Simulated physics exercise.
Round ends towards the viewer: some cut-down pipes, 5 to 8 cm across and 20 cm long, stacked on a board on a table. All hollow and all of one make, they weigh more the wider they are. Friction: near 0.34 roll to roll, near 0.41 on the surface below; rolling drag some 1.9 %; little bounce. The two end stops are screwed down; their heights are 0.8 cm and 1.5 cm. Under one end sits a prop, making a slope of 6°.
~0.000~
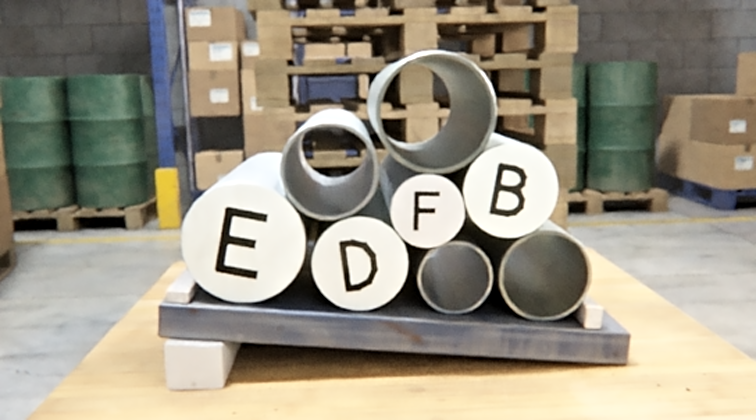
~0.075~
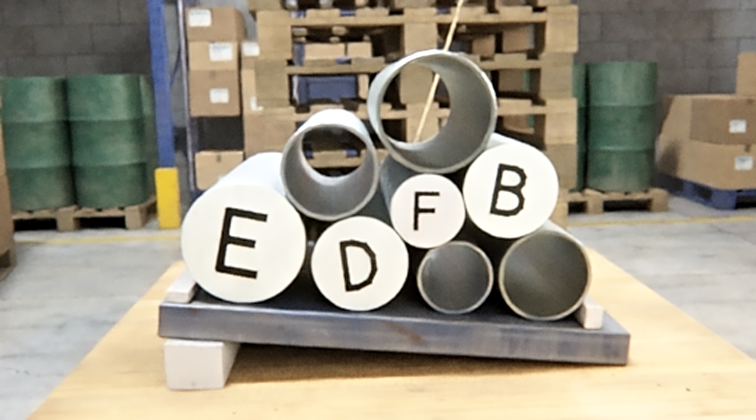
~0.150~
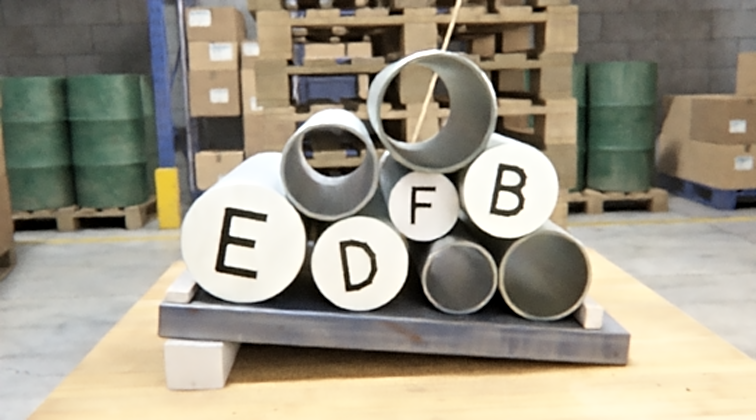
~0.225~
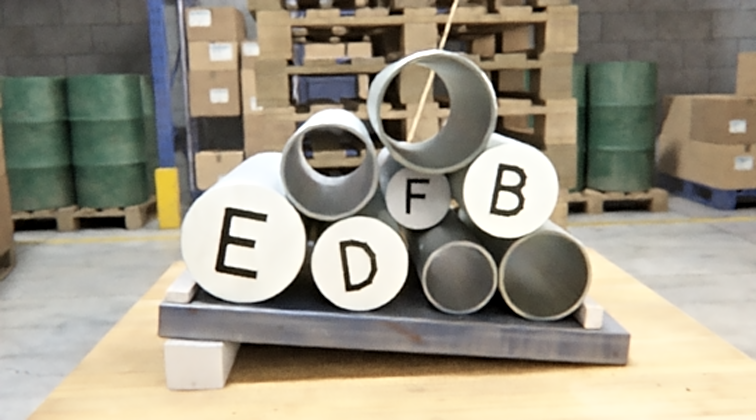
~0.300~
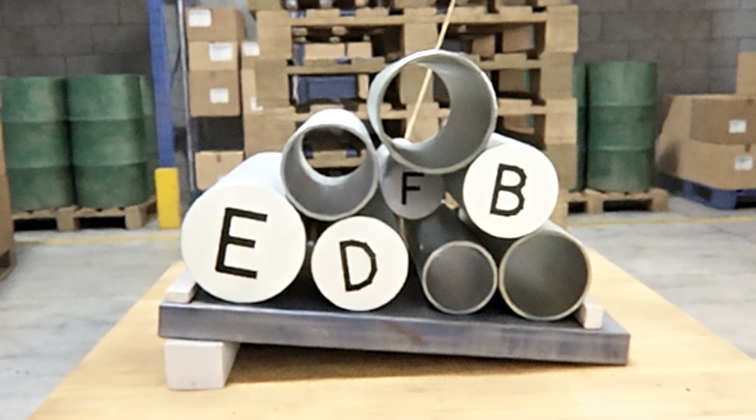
Warehouse, pipes stacked on a tilted board, a thin pale line appearing behind, then pipe F sliding backwards, the others staying still.
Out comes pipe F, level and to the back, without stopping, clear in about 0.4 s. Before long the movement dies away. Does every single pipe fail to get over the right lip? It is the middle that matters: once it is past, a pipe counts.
No, at least one does it.
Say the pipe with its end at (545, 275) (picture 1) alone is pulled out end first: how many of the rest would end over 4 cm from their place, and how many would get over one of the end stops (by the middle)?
Then 2 and 1.
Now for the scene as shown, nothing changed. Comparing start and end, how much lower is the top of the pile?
Roughly 5 cm lower.
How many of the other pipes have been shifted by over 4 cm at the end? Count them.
The number is 2.
After 0.55 s, 0 now displaced over 4 cm; not one over the end stops; B in place.
After 1.07 s, 2 now displaced over 4 cm; not one over the end stops; B 6 cm right and 0.6 cm down.
After 1.57 s, 2 now displaced over 4 cm; 1 over the right lip; B fallen off to the right.
In the end, by 2.2 s, 2 moved over 4 cm; 1 over the right lip; B fallen off to the right; top of the pile 16 cm high, from 21 cm.
